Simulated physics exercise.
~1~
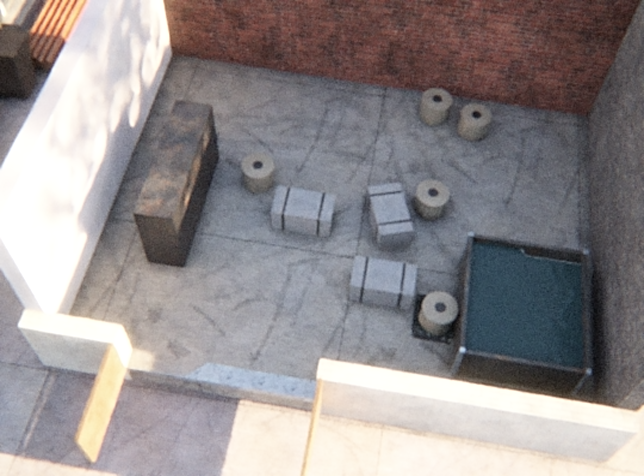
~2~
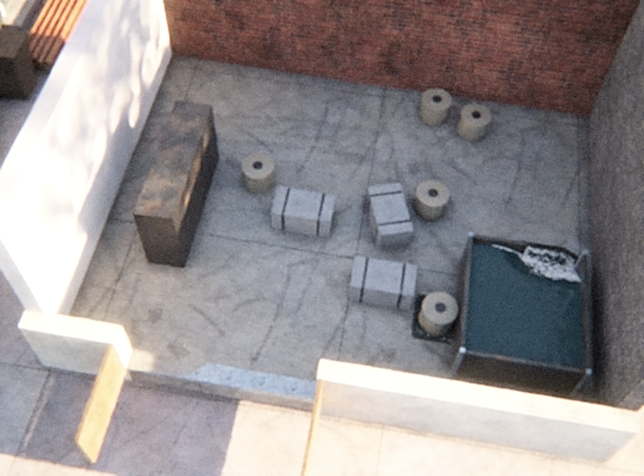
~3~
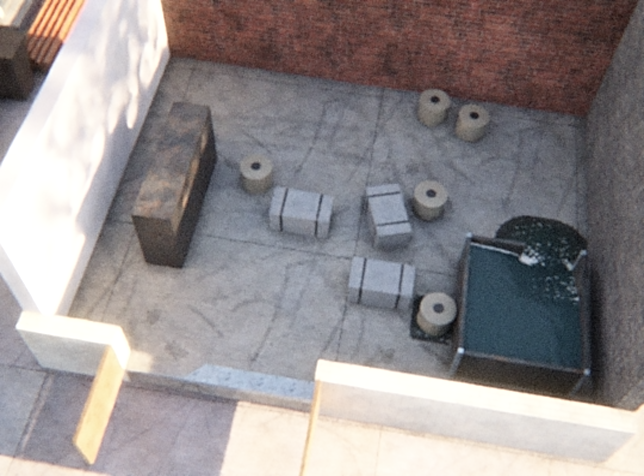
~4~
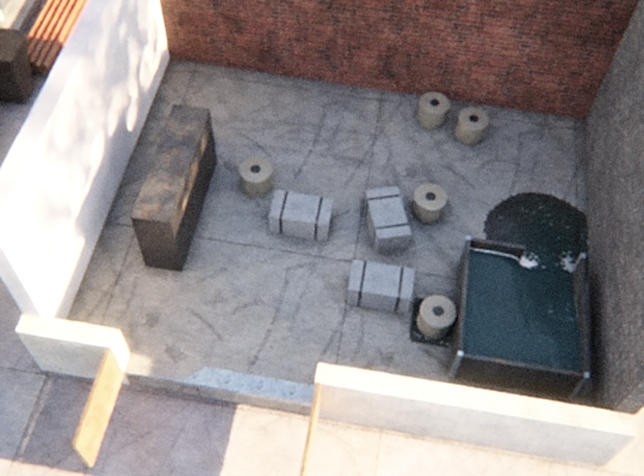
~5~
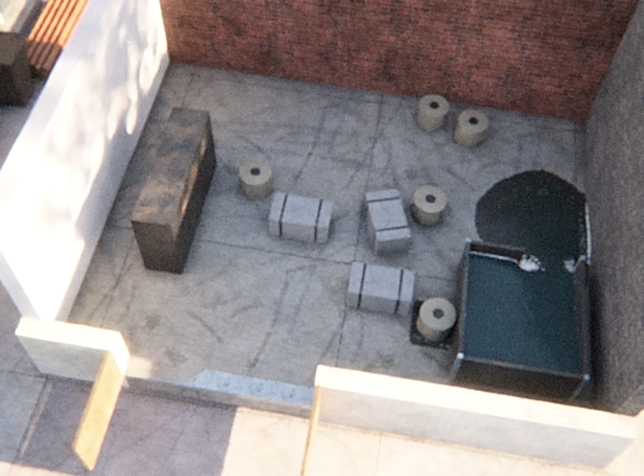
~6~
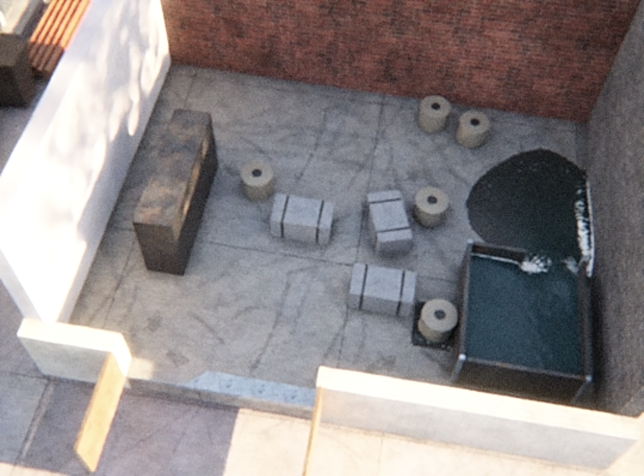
A walled yard held tubs, strapped blocks and a big open tank of dark water, which churned at its back edge, then poured out into a spreading dark pool while the clutter stayed still.
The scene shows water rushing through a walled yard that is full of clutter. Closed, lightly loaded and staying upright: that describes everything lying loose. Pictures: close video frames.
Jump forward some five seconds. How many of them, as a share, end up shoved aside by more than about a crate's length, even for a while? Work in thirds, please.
Looks to me like under one in three get shifted a long way.
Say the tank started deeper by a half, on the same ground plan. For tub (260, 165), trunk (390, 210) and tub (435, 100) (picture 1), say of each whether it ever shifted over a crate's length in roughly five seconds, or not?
Note, in sequence: Within that / within that / past that mark.
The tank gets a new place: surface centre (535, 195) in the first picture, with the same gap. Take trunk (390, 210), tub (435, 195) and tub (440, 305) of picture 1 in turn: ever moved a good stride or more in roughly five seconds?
As listed: Less than that, short of that, no.
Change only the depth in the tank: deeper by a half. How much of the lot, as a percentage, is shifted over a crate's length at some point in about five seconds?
40 per cent or so.
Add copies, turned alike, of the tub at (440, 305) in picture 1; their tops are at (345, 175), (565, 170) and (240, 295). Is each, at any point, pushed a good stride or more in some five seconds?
Stays put, displaced, stays put.
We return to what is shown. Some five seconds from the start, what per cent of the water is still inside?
Roughly 100 in a hundred.
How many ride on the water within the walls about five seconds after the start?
Well, I'd say 0.
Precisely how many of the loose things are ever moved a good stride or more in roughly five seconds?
The answer is 2.
A moment on, 0 of 8 are well off their spots; 0 afloat.
Next, 0 of 8 are well off their spots; 0 afloat.
Later, 2 of 8 are well off their spots; 0 afloat.
In the end, 2 of 8 are well off their spots, and 2 have been at some point; 0 afloat.
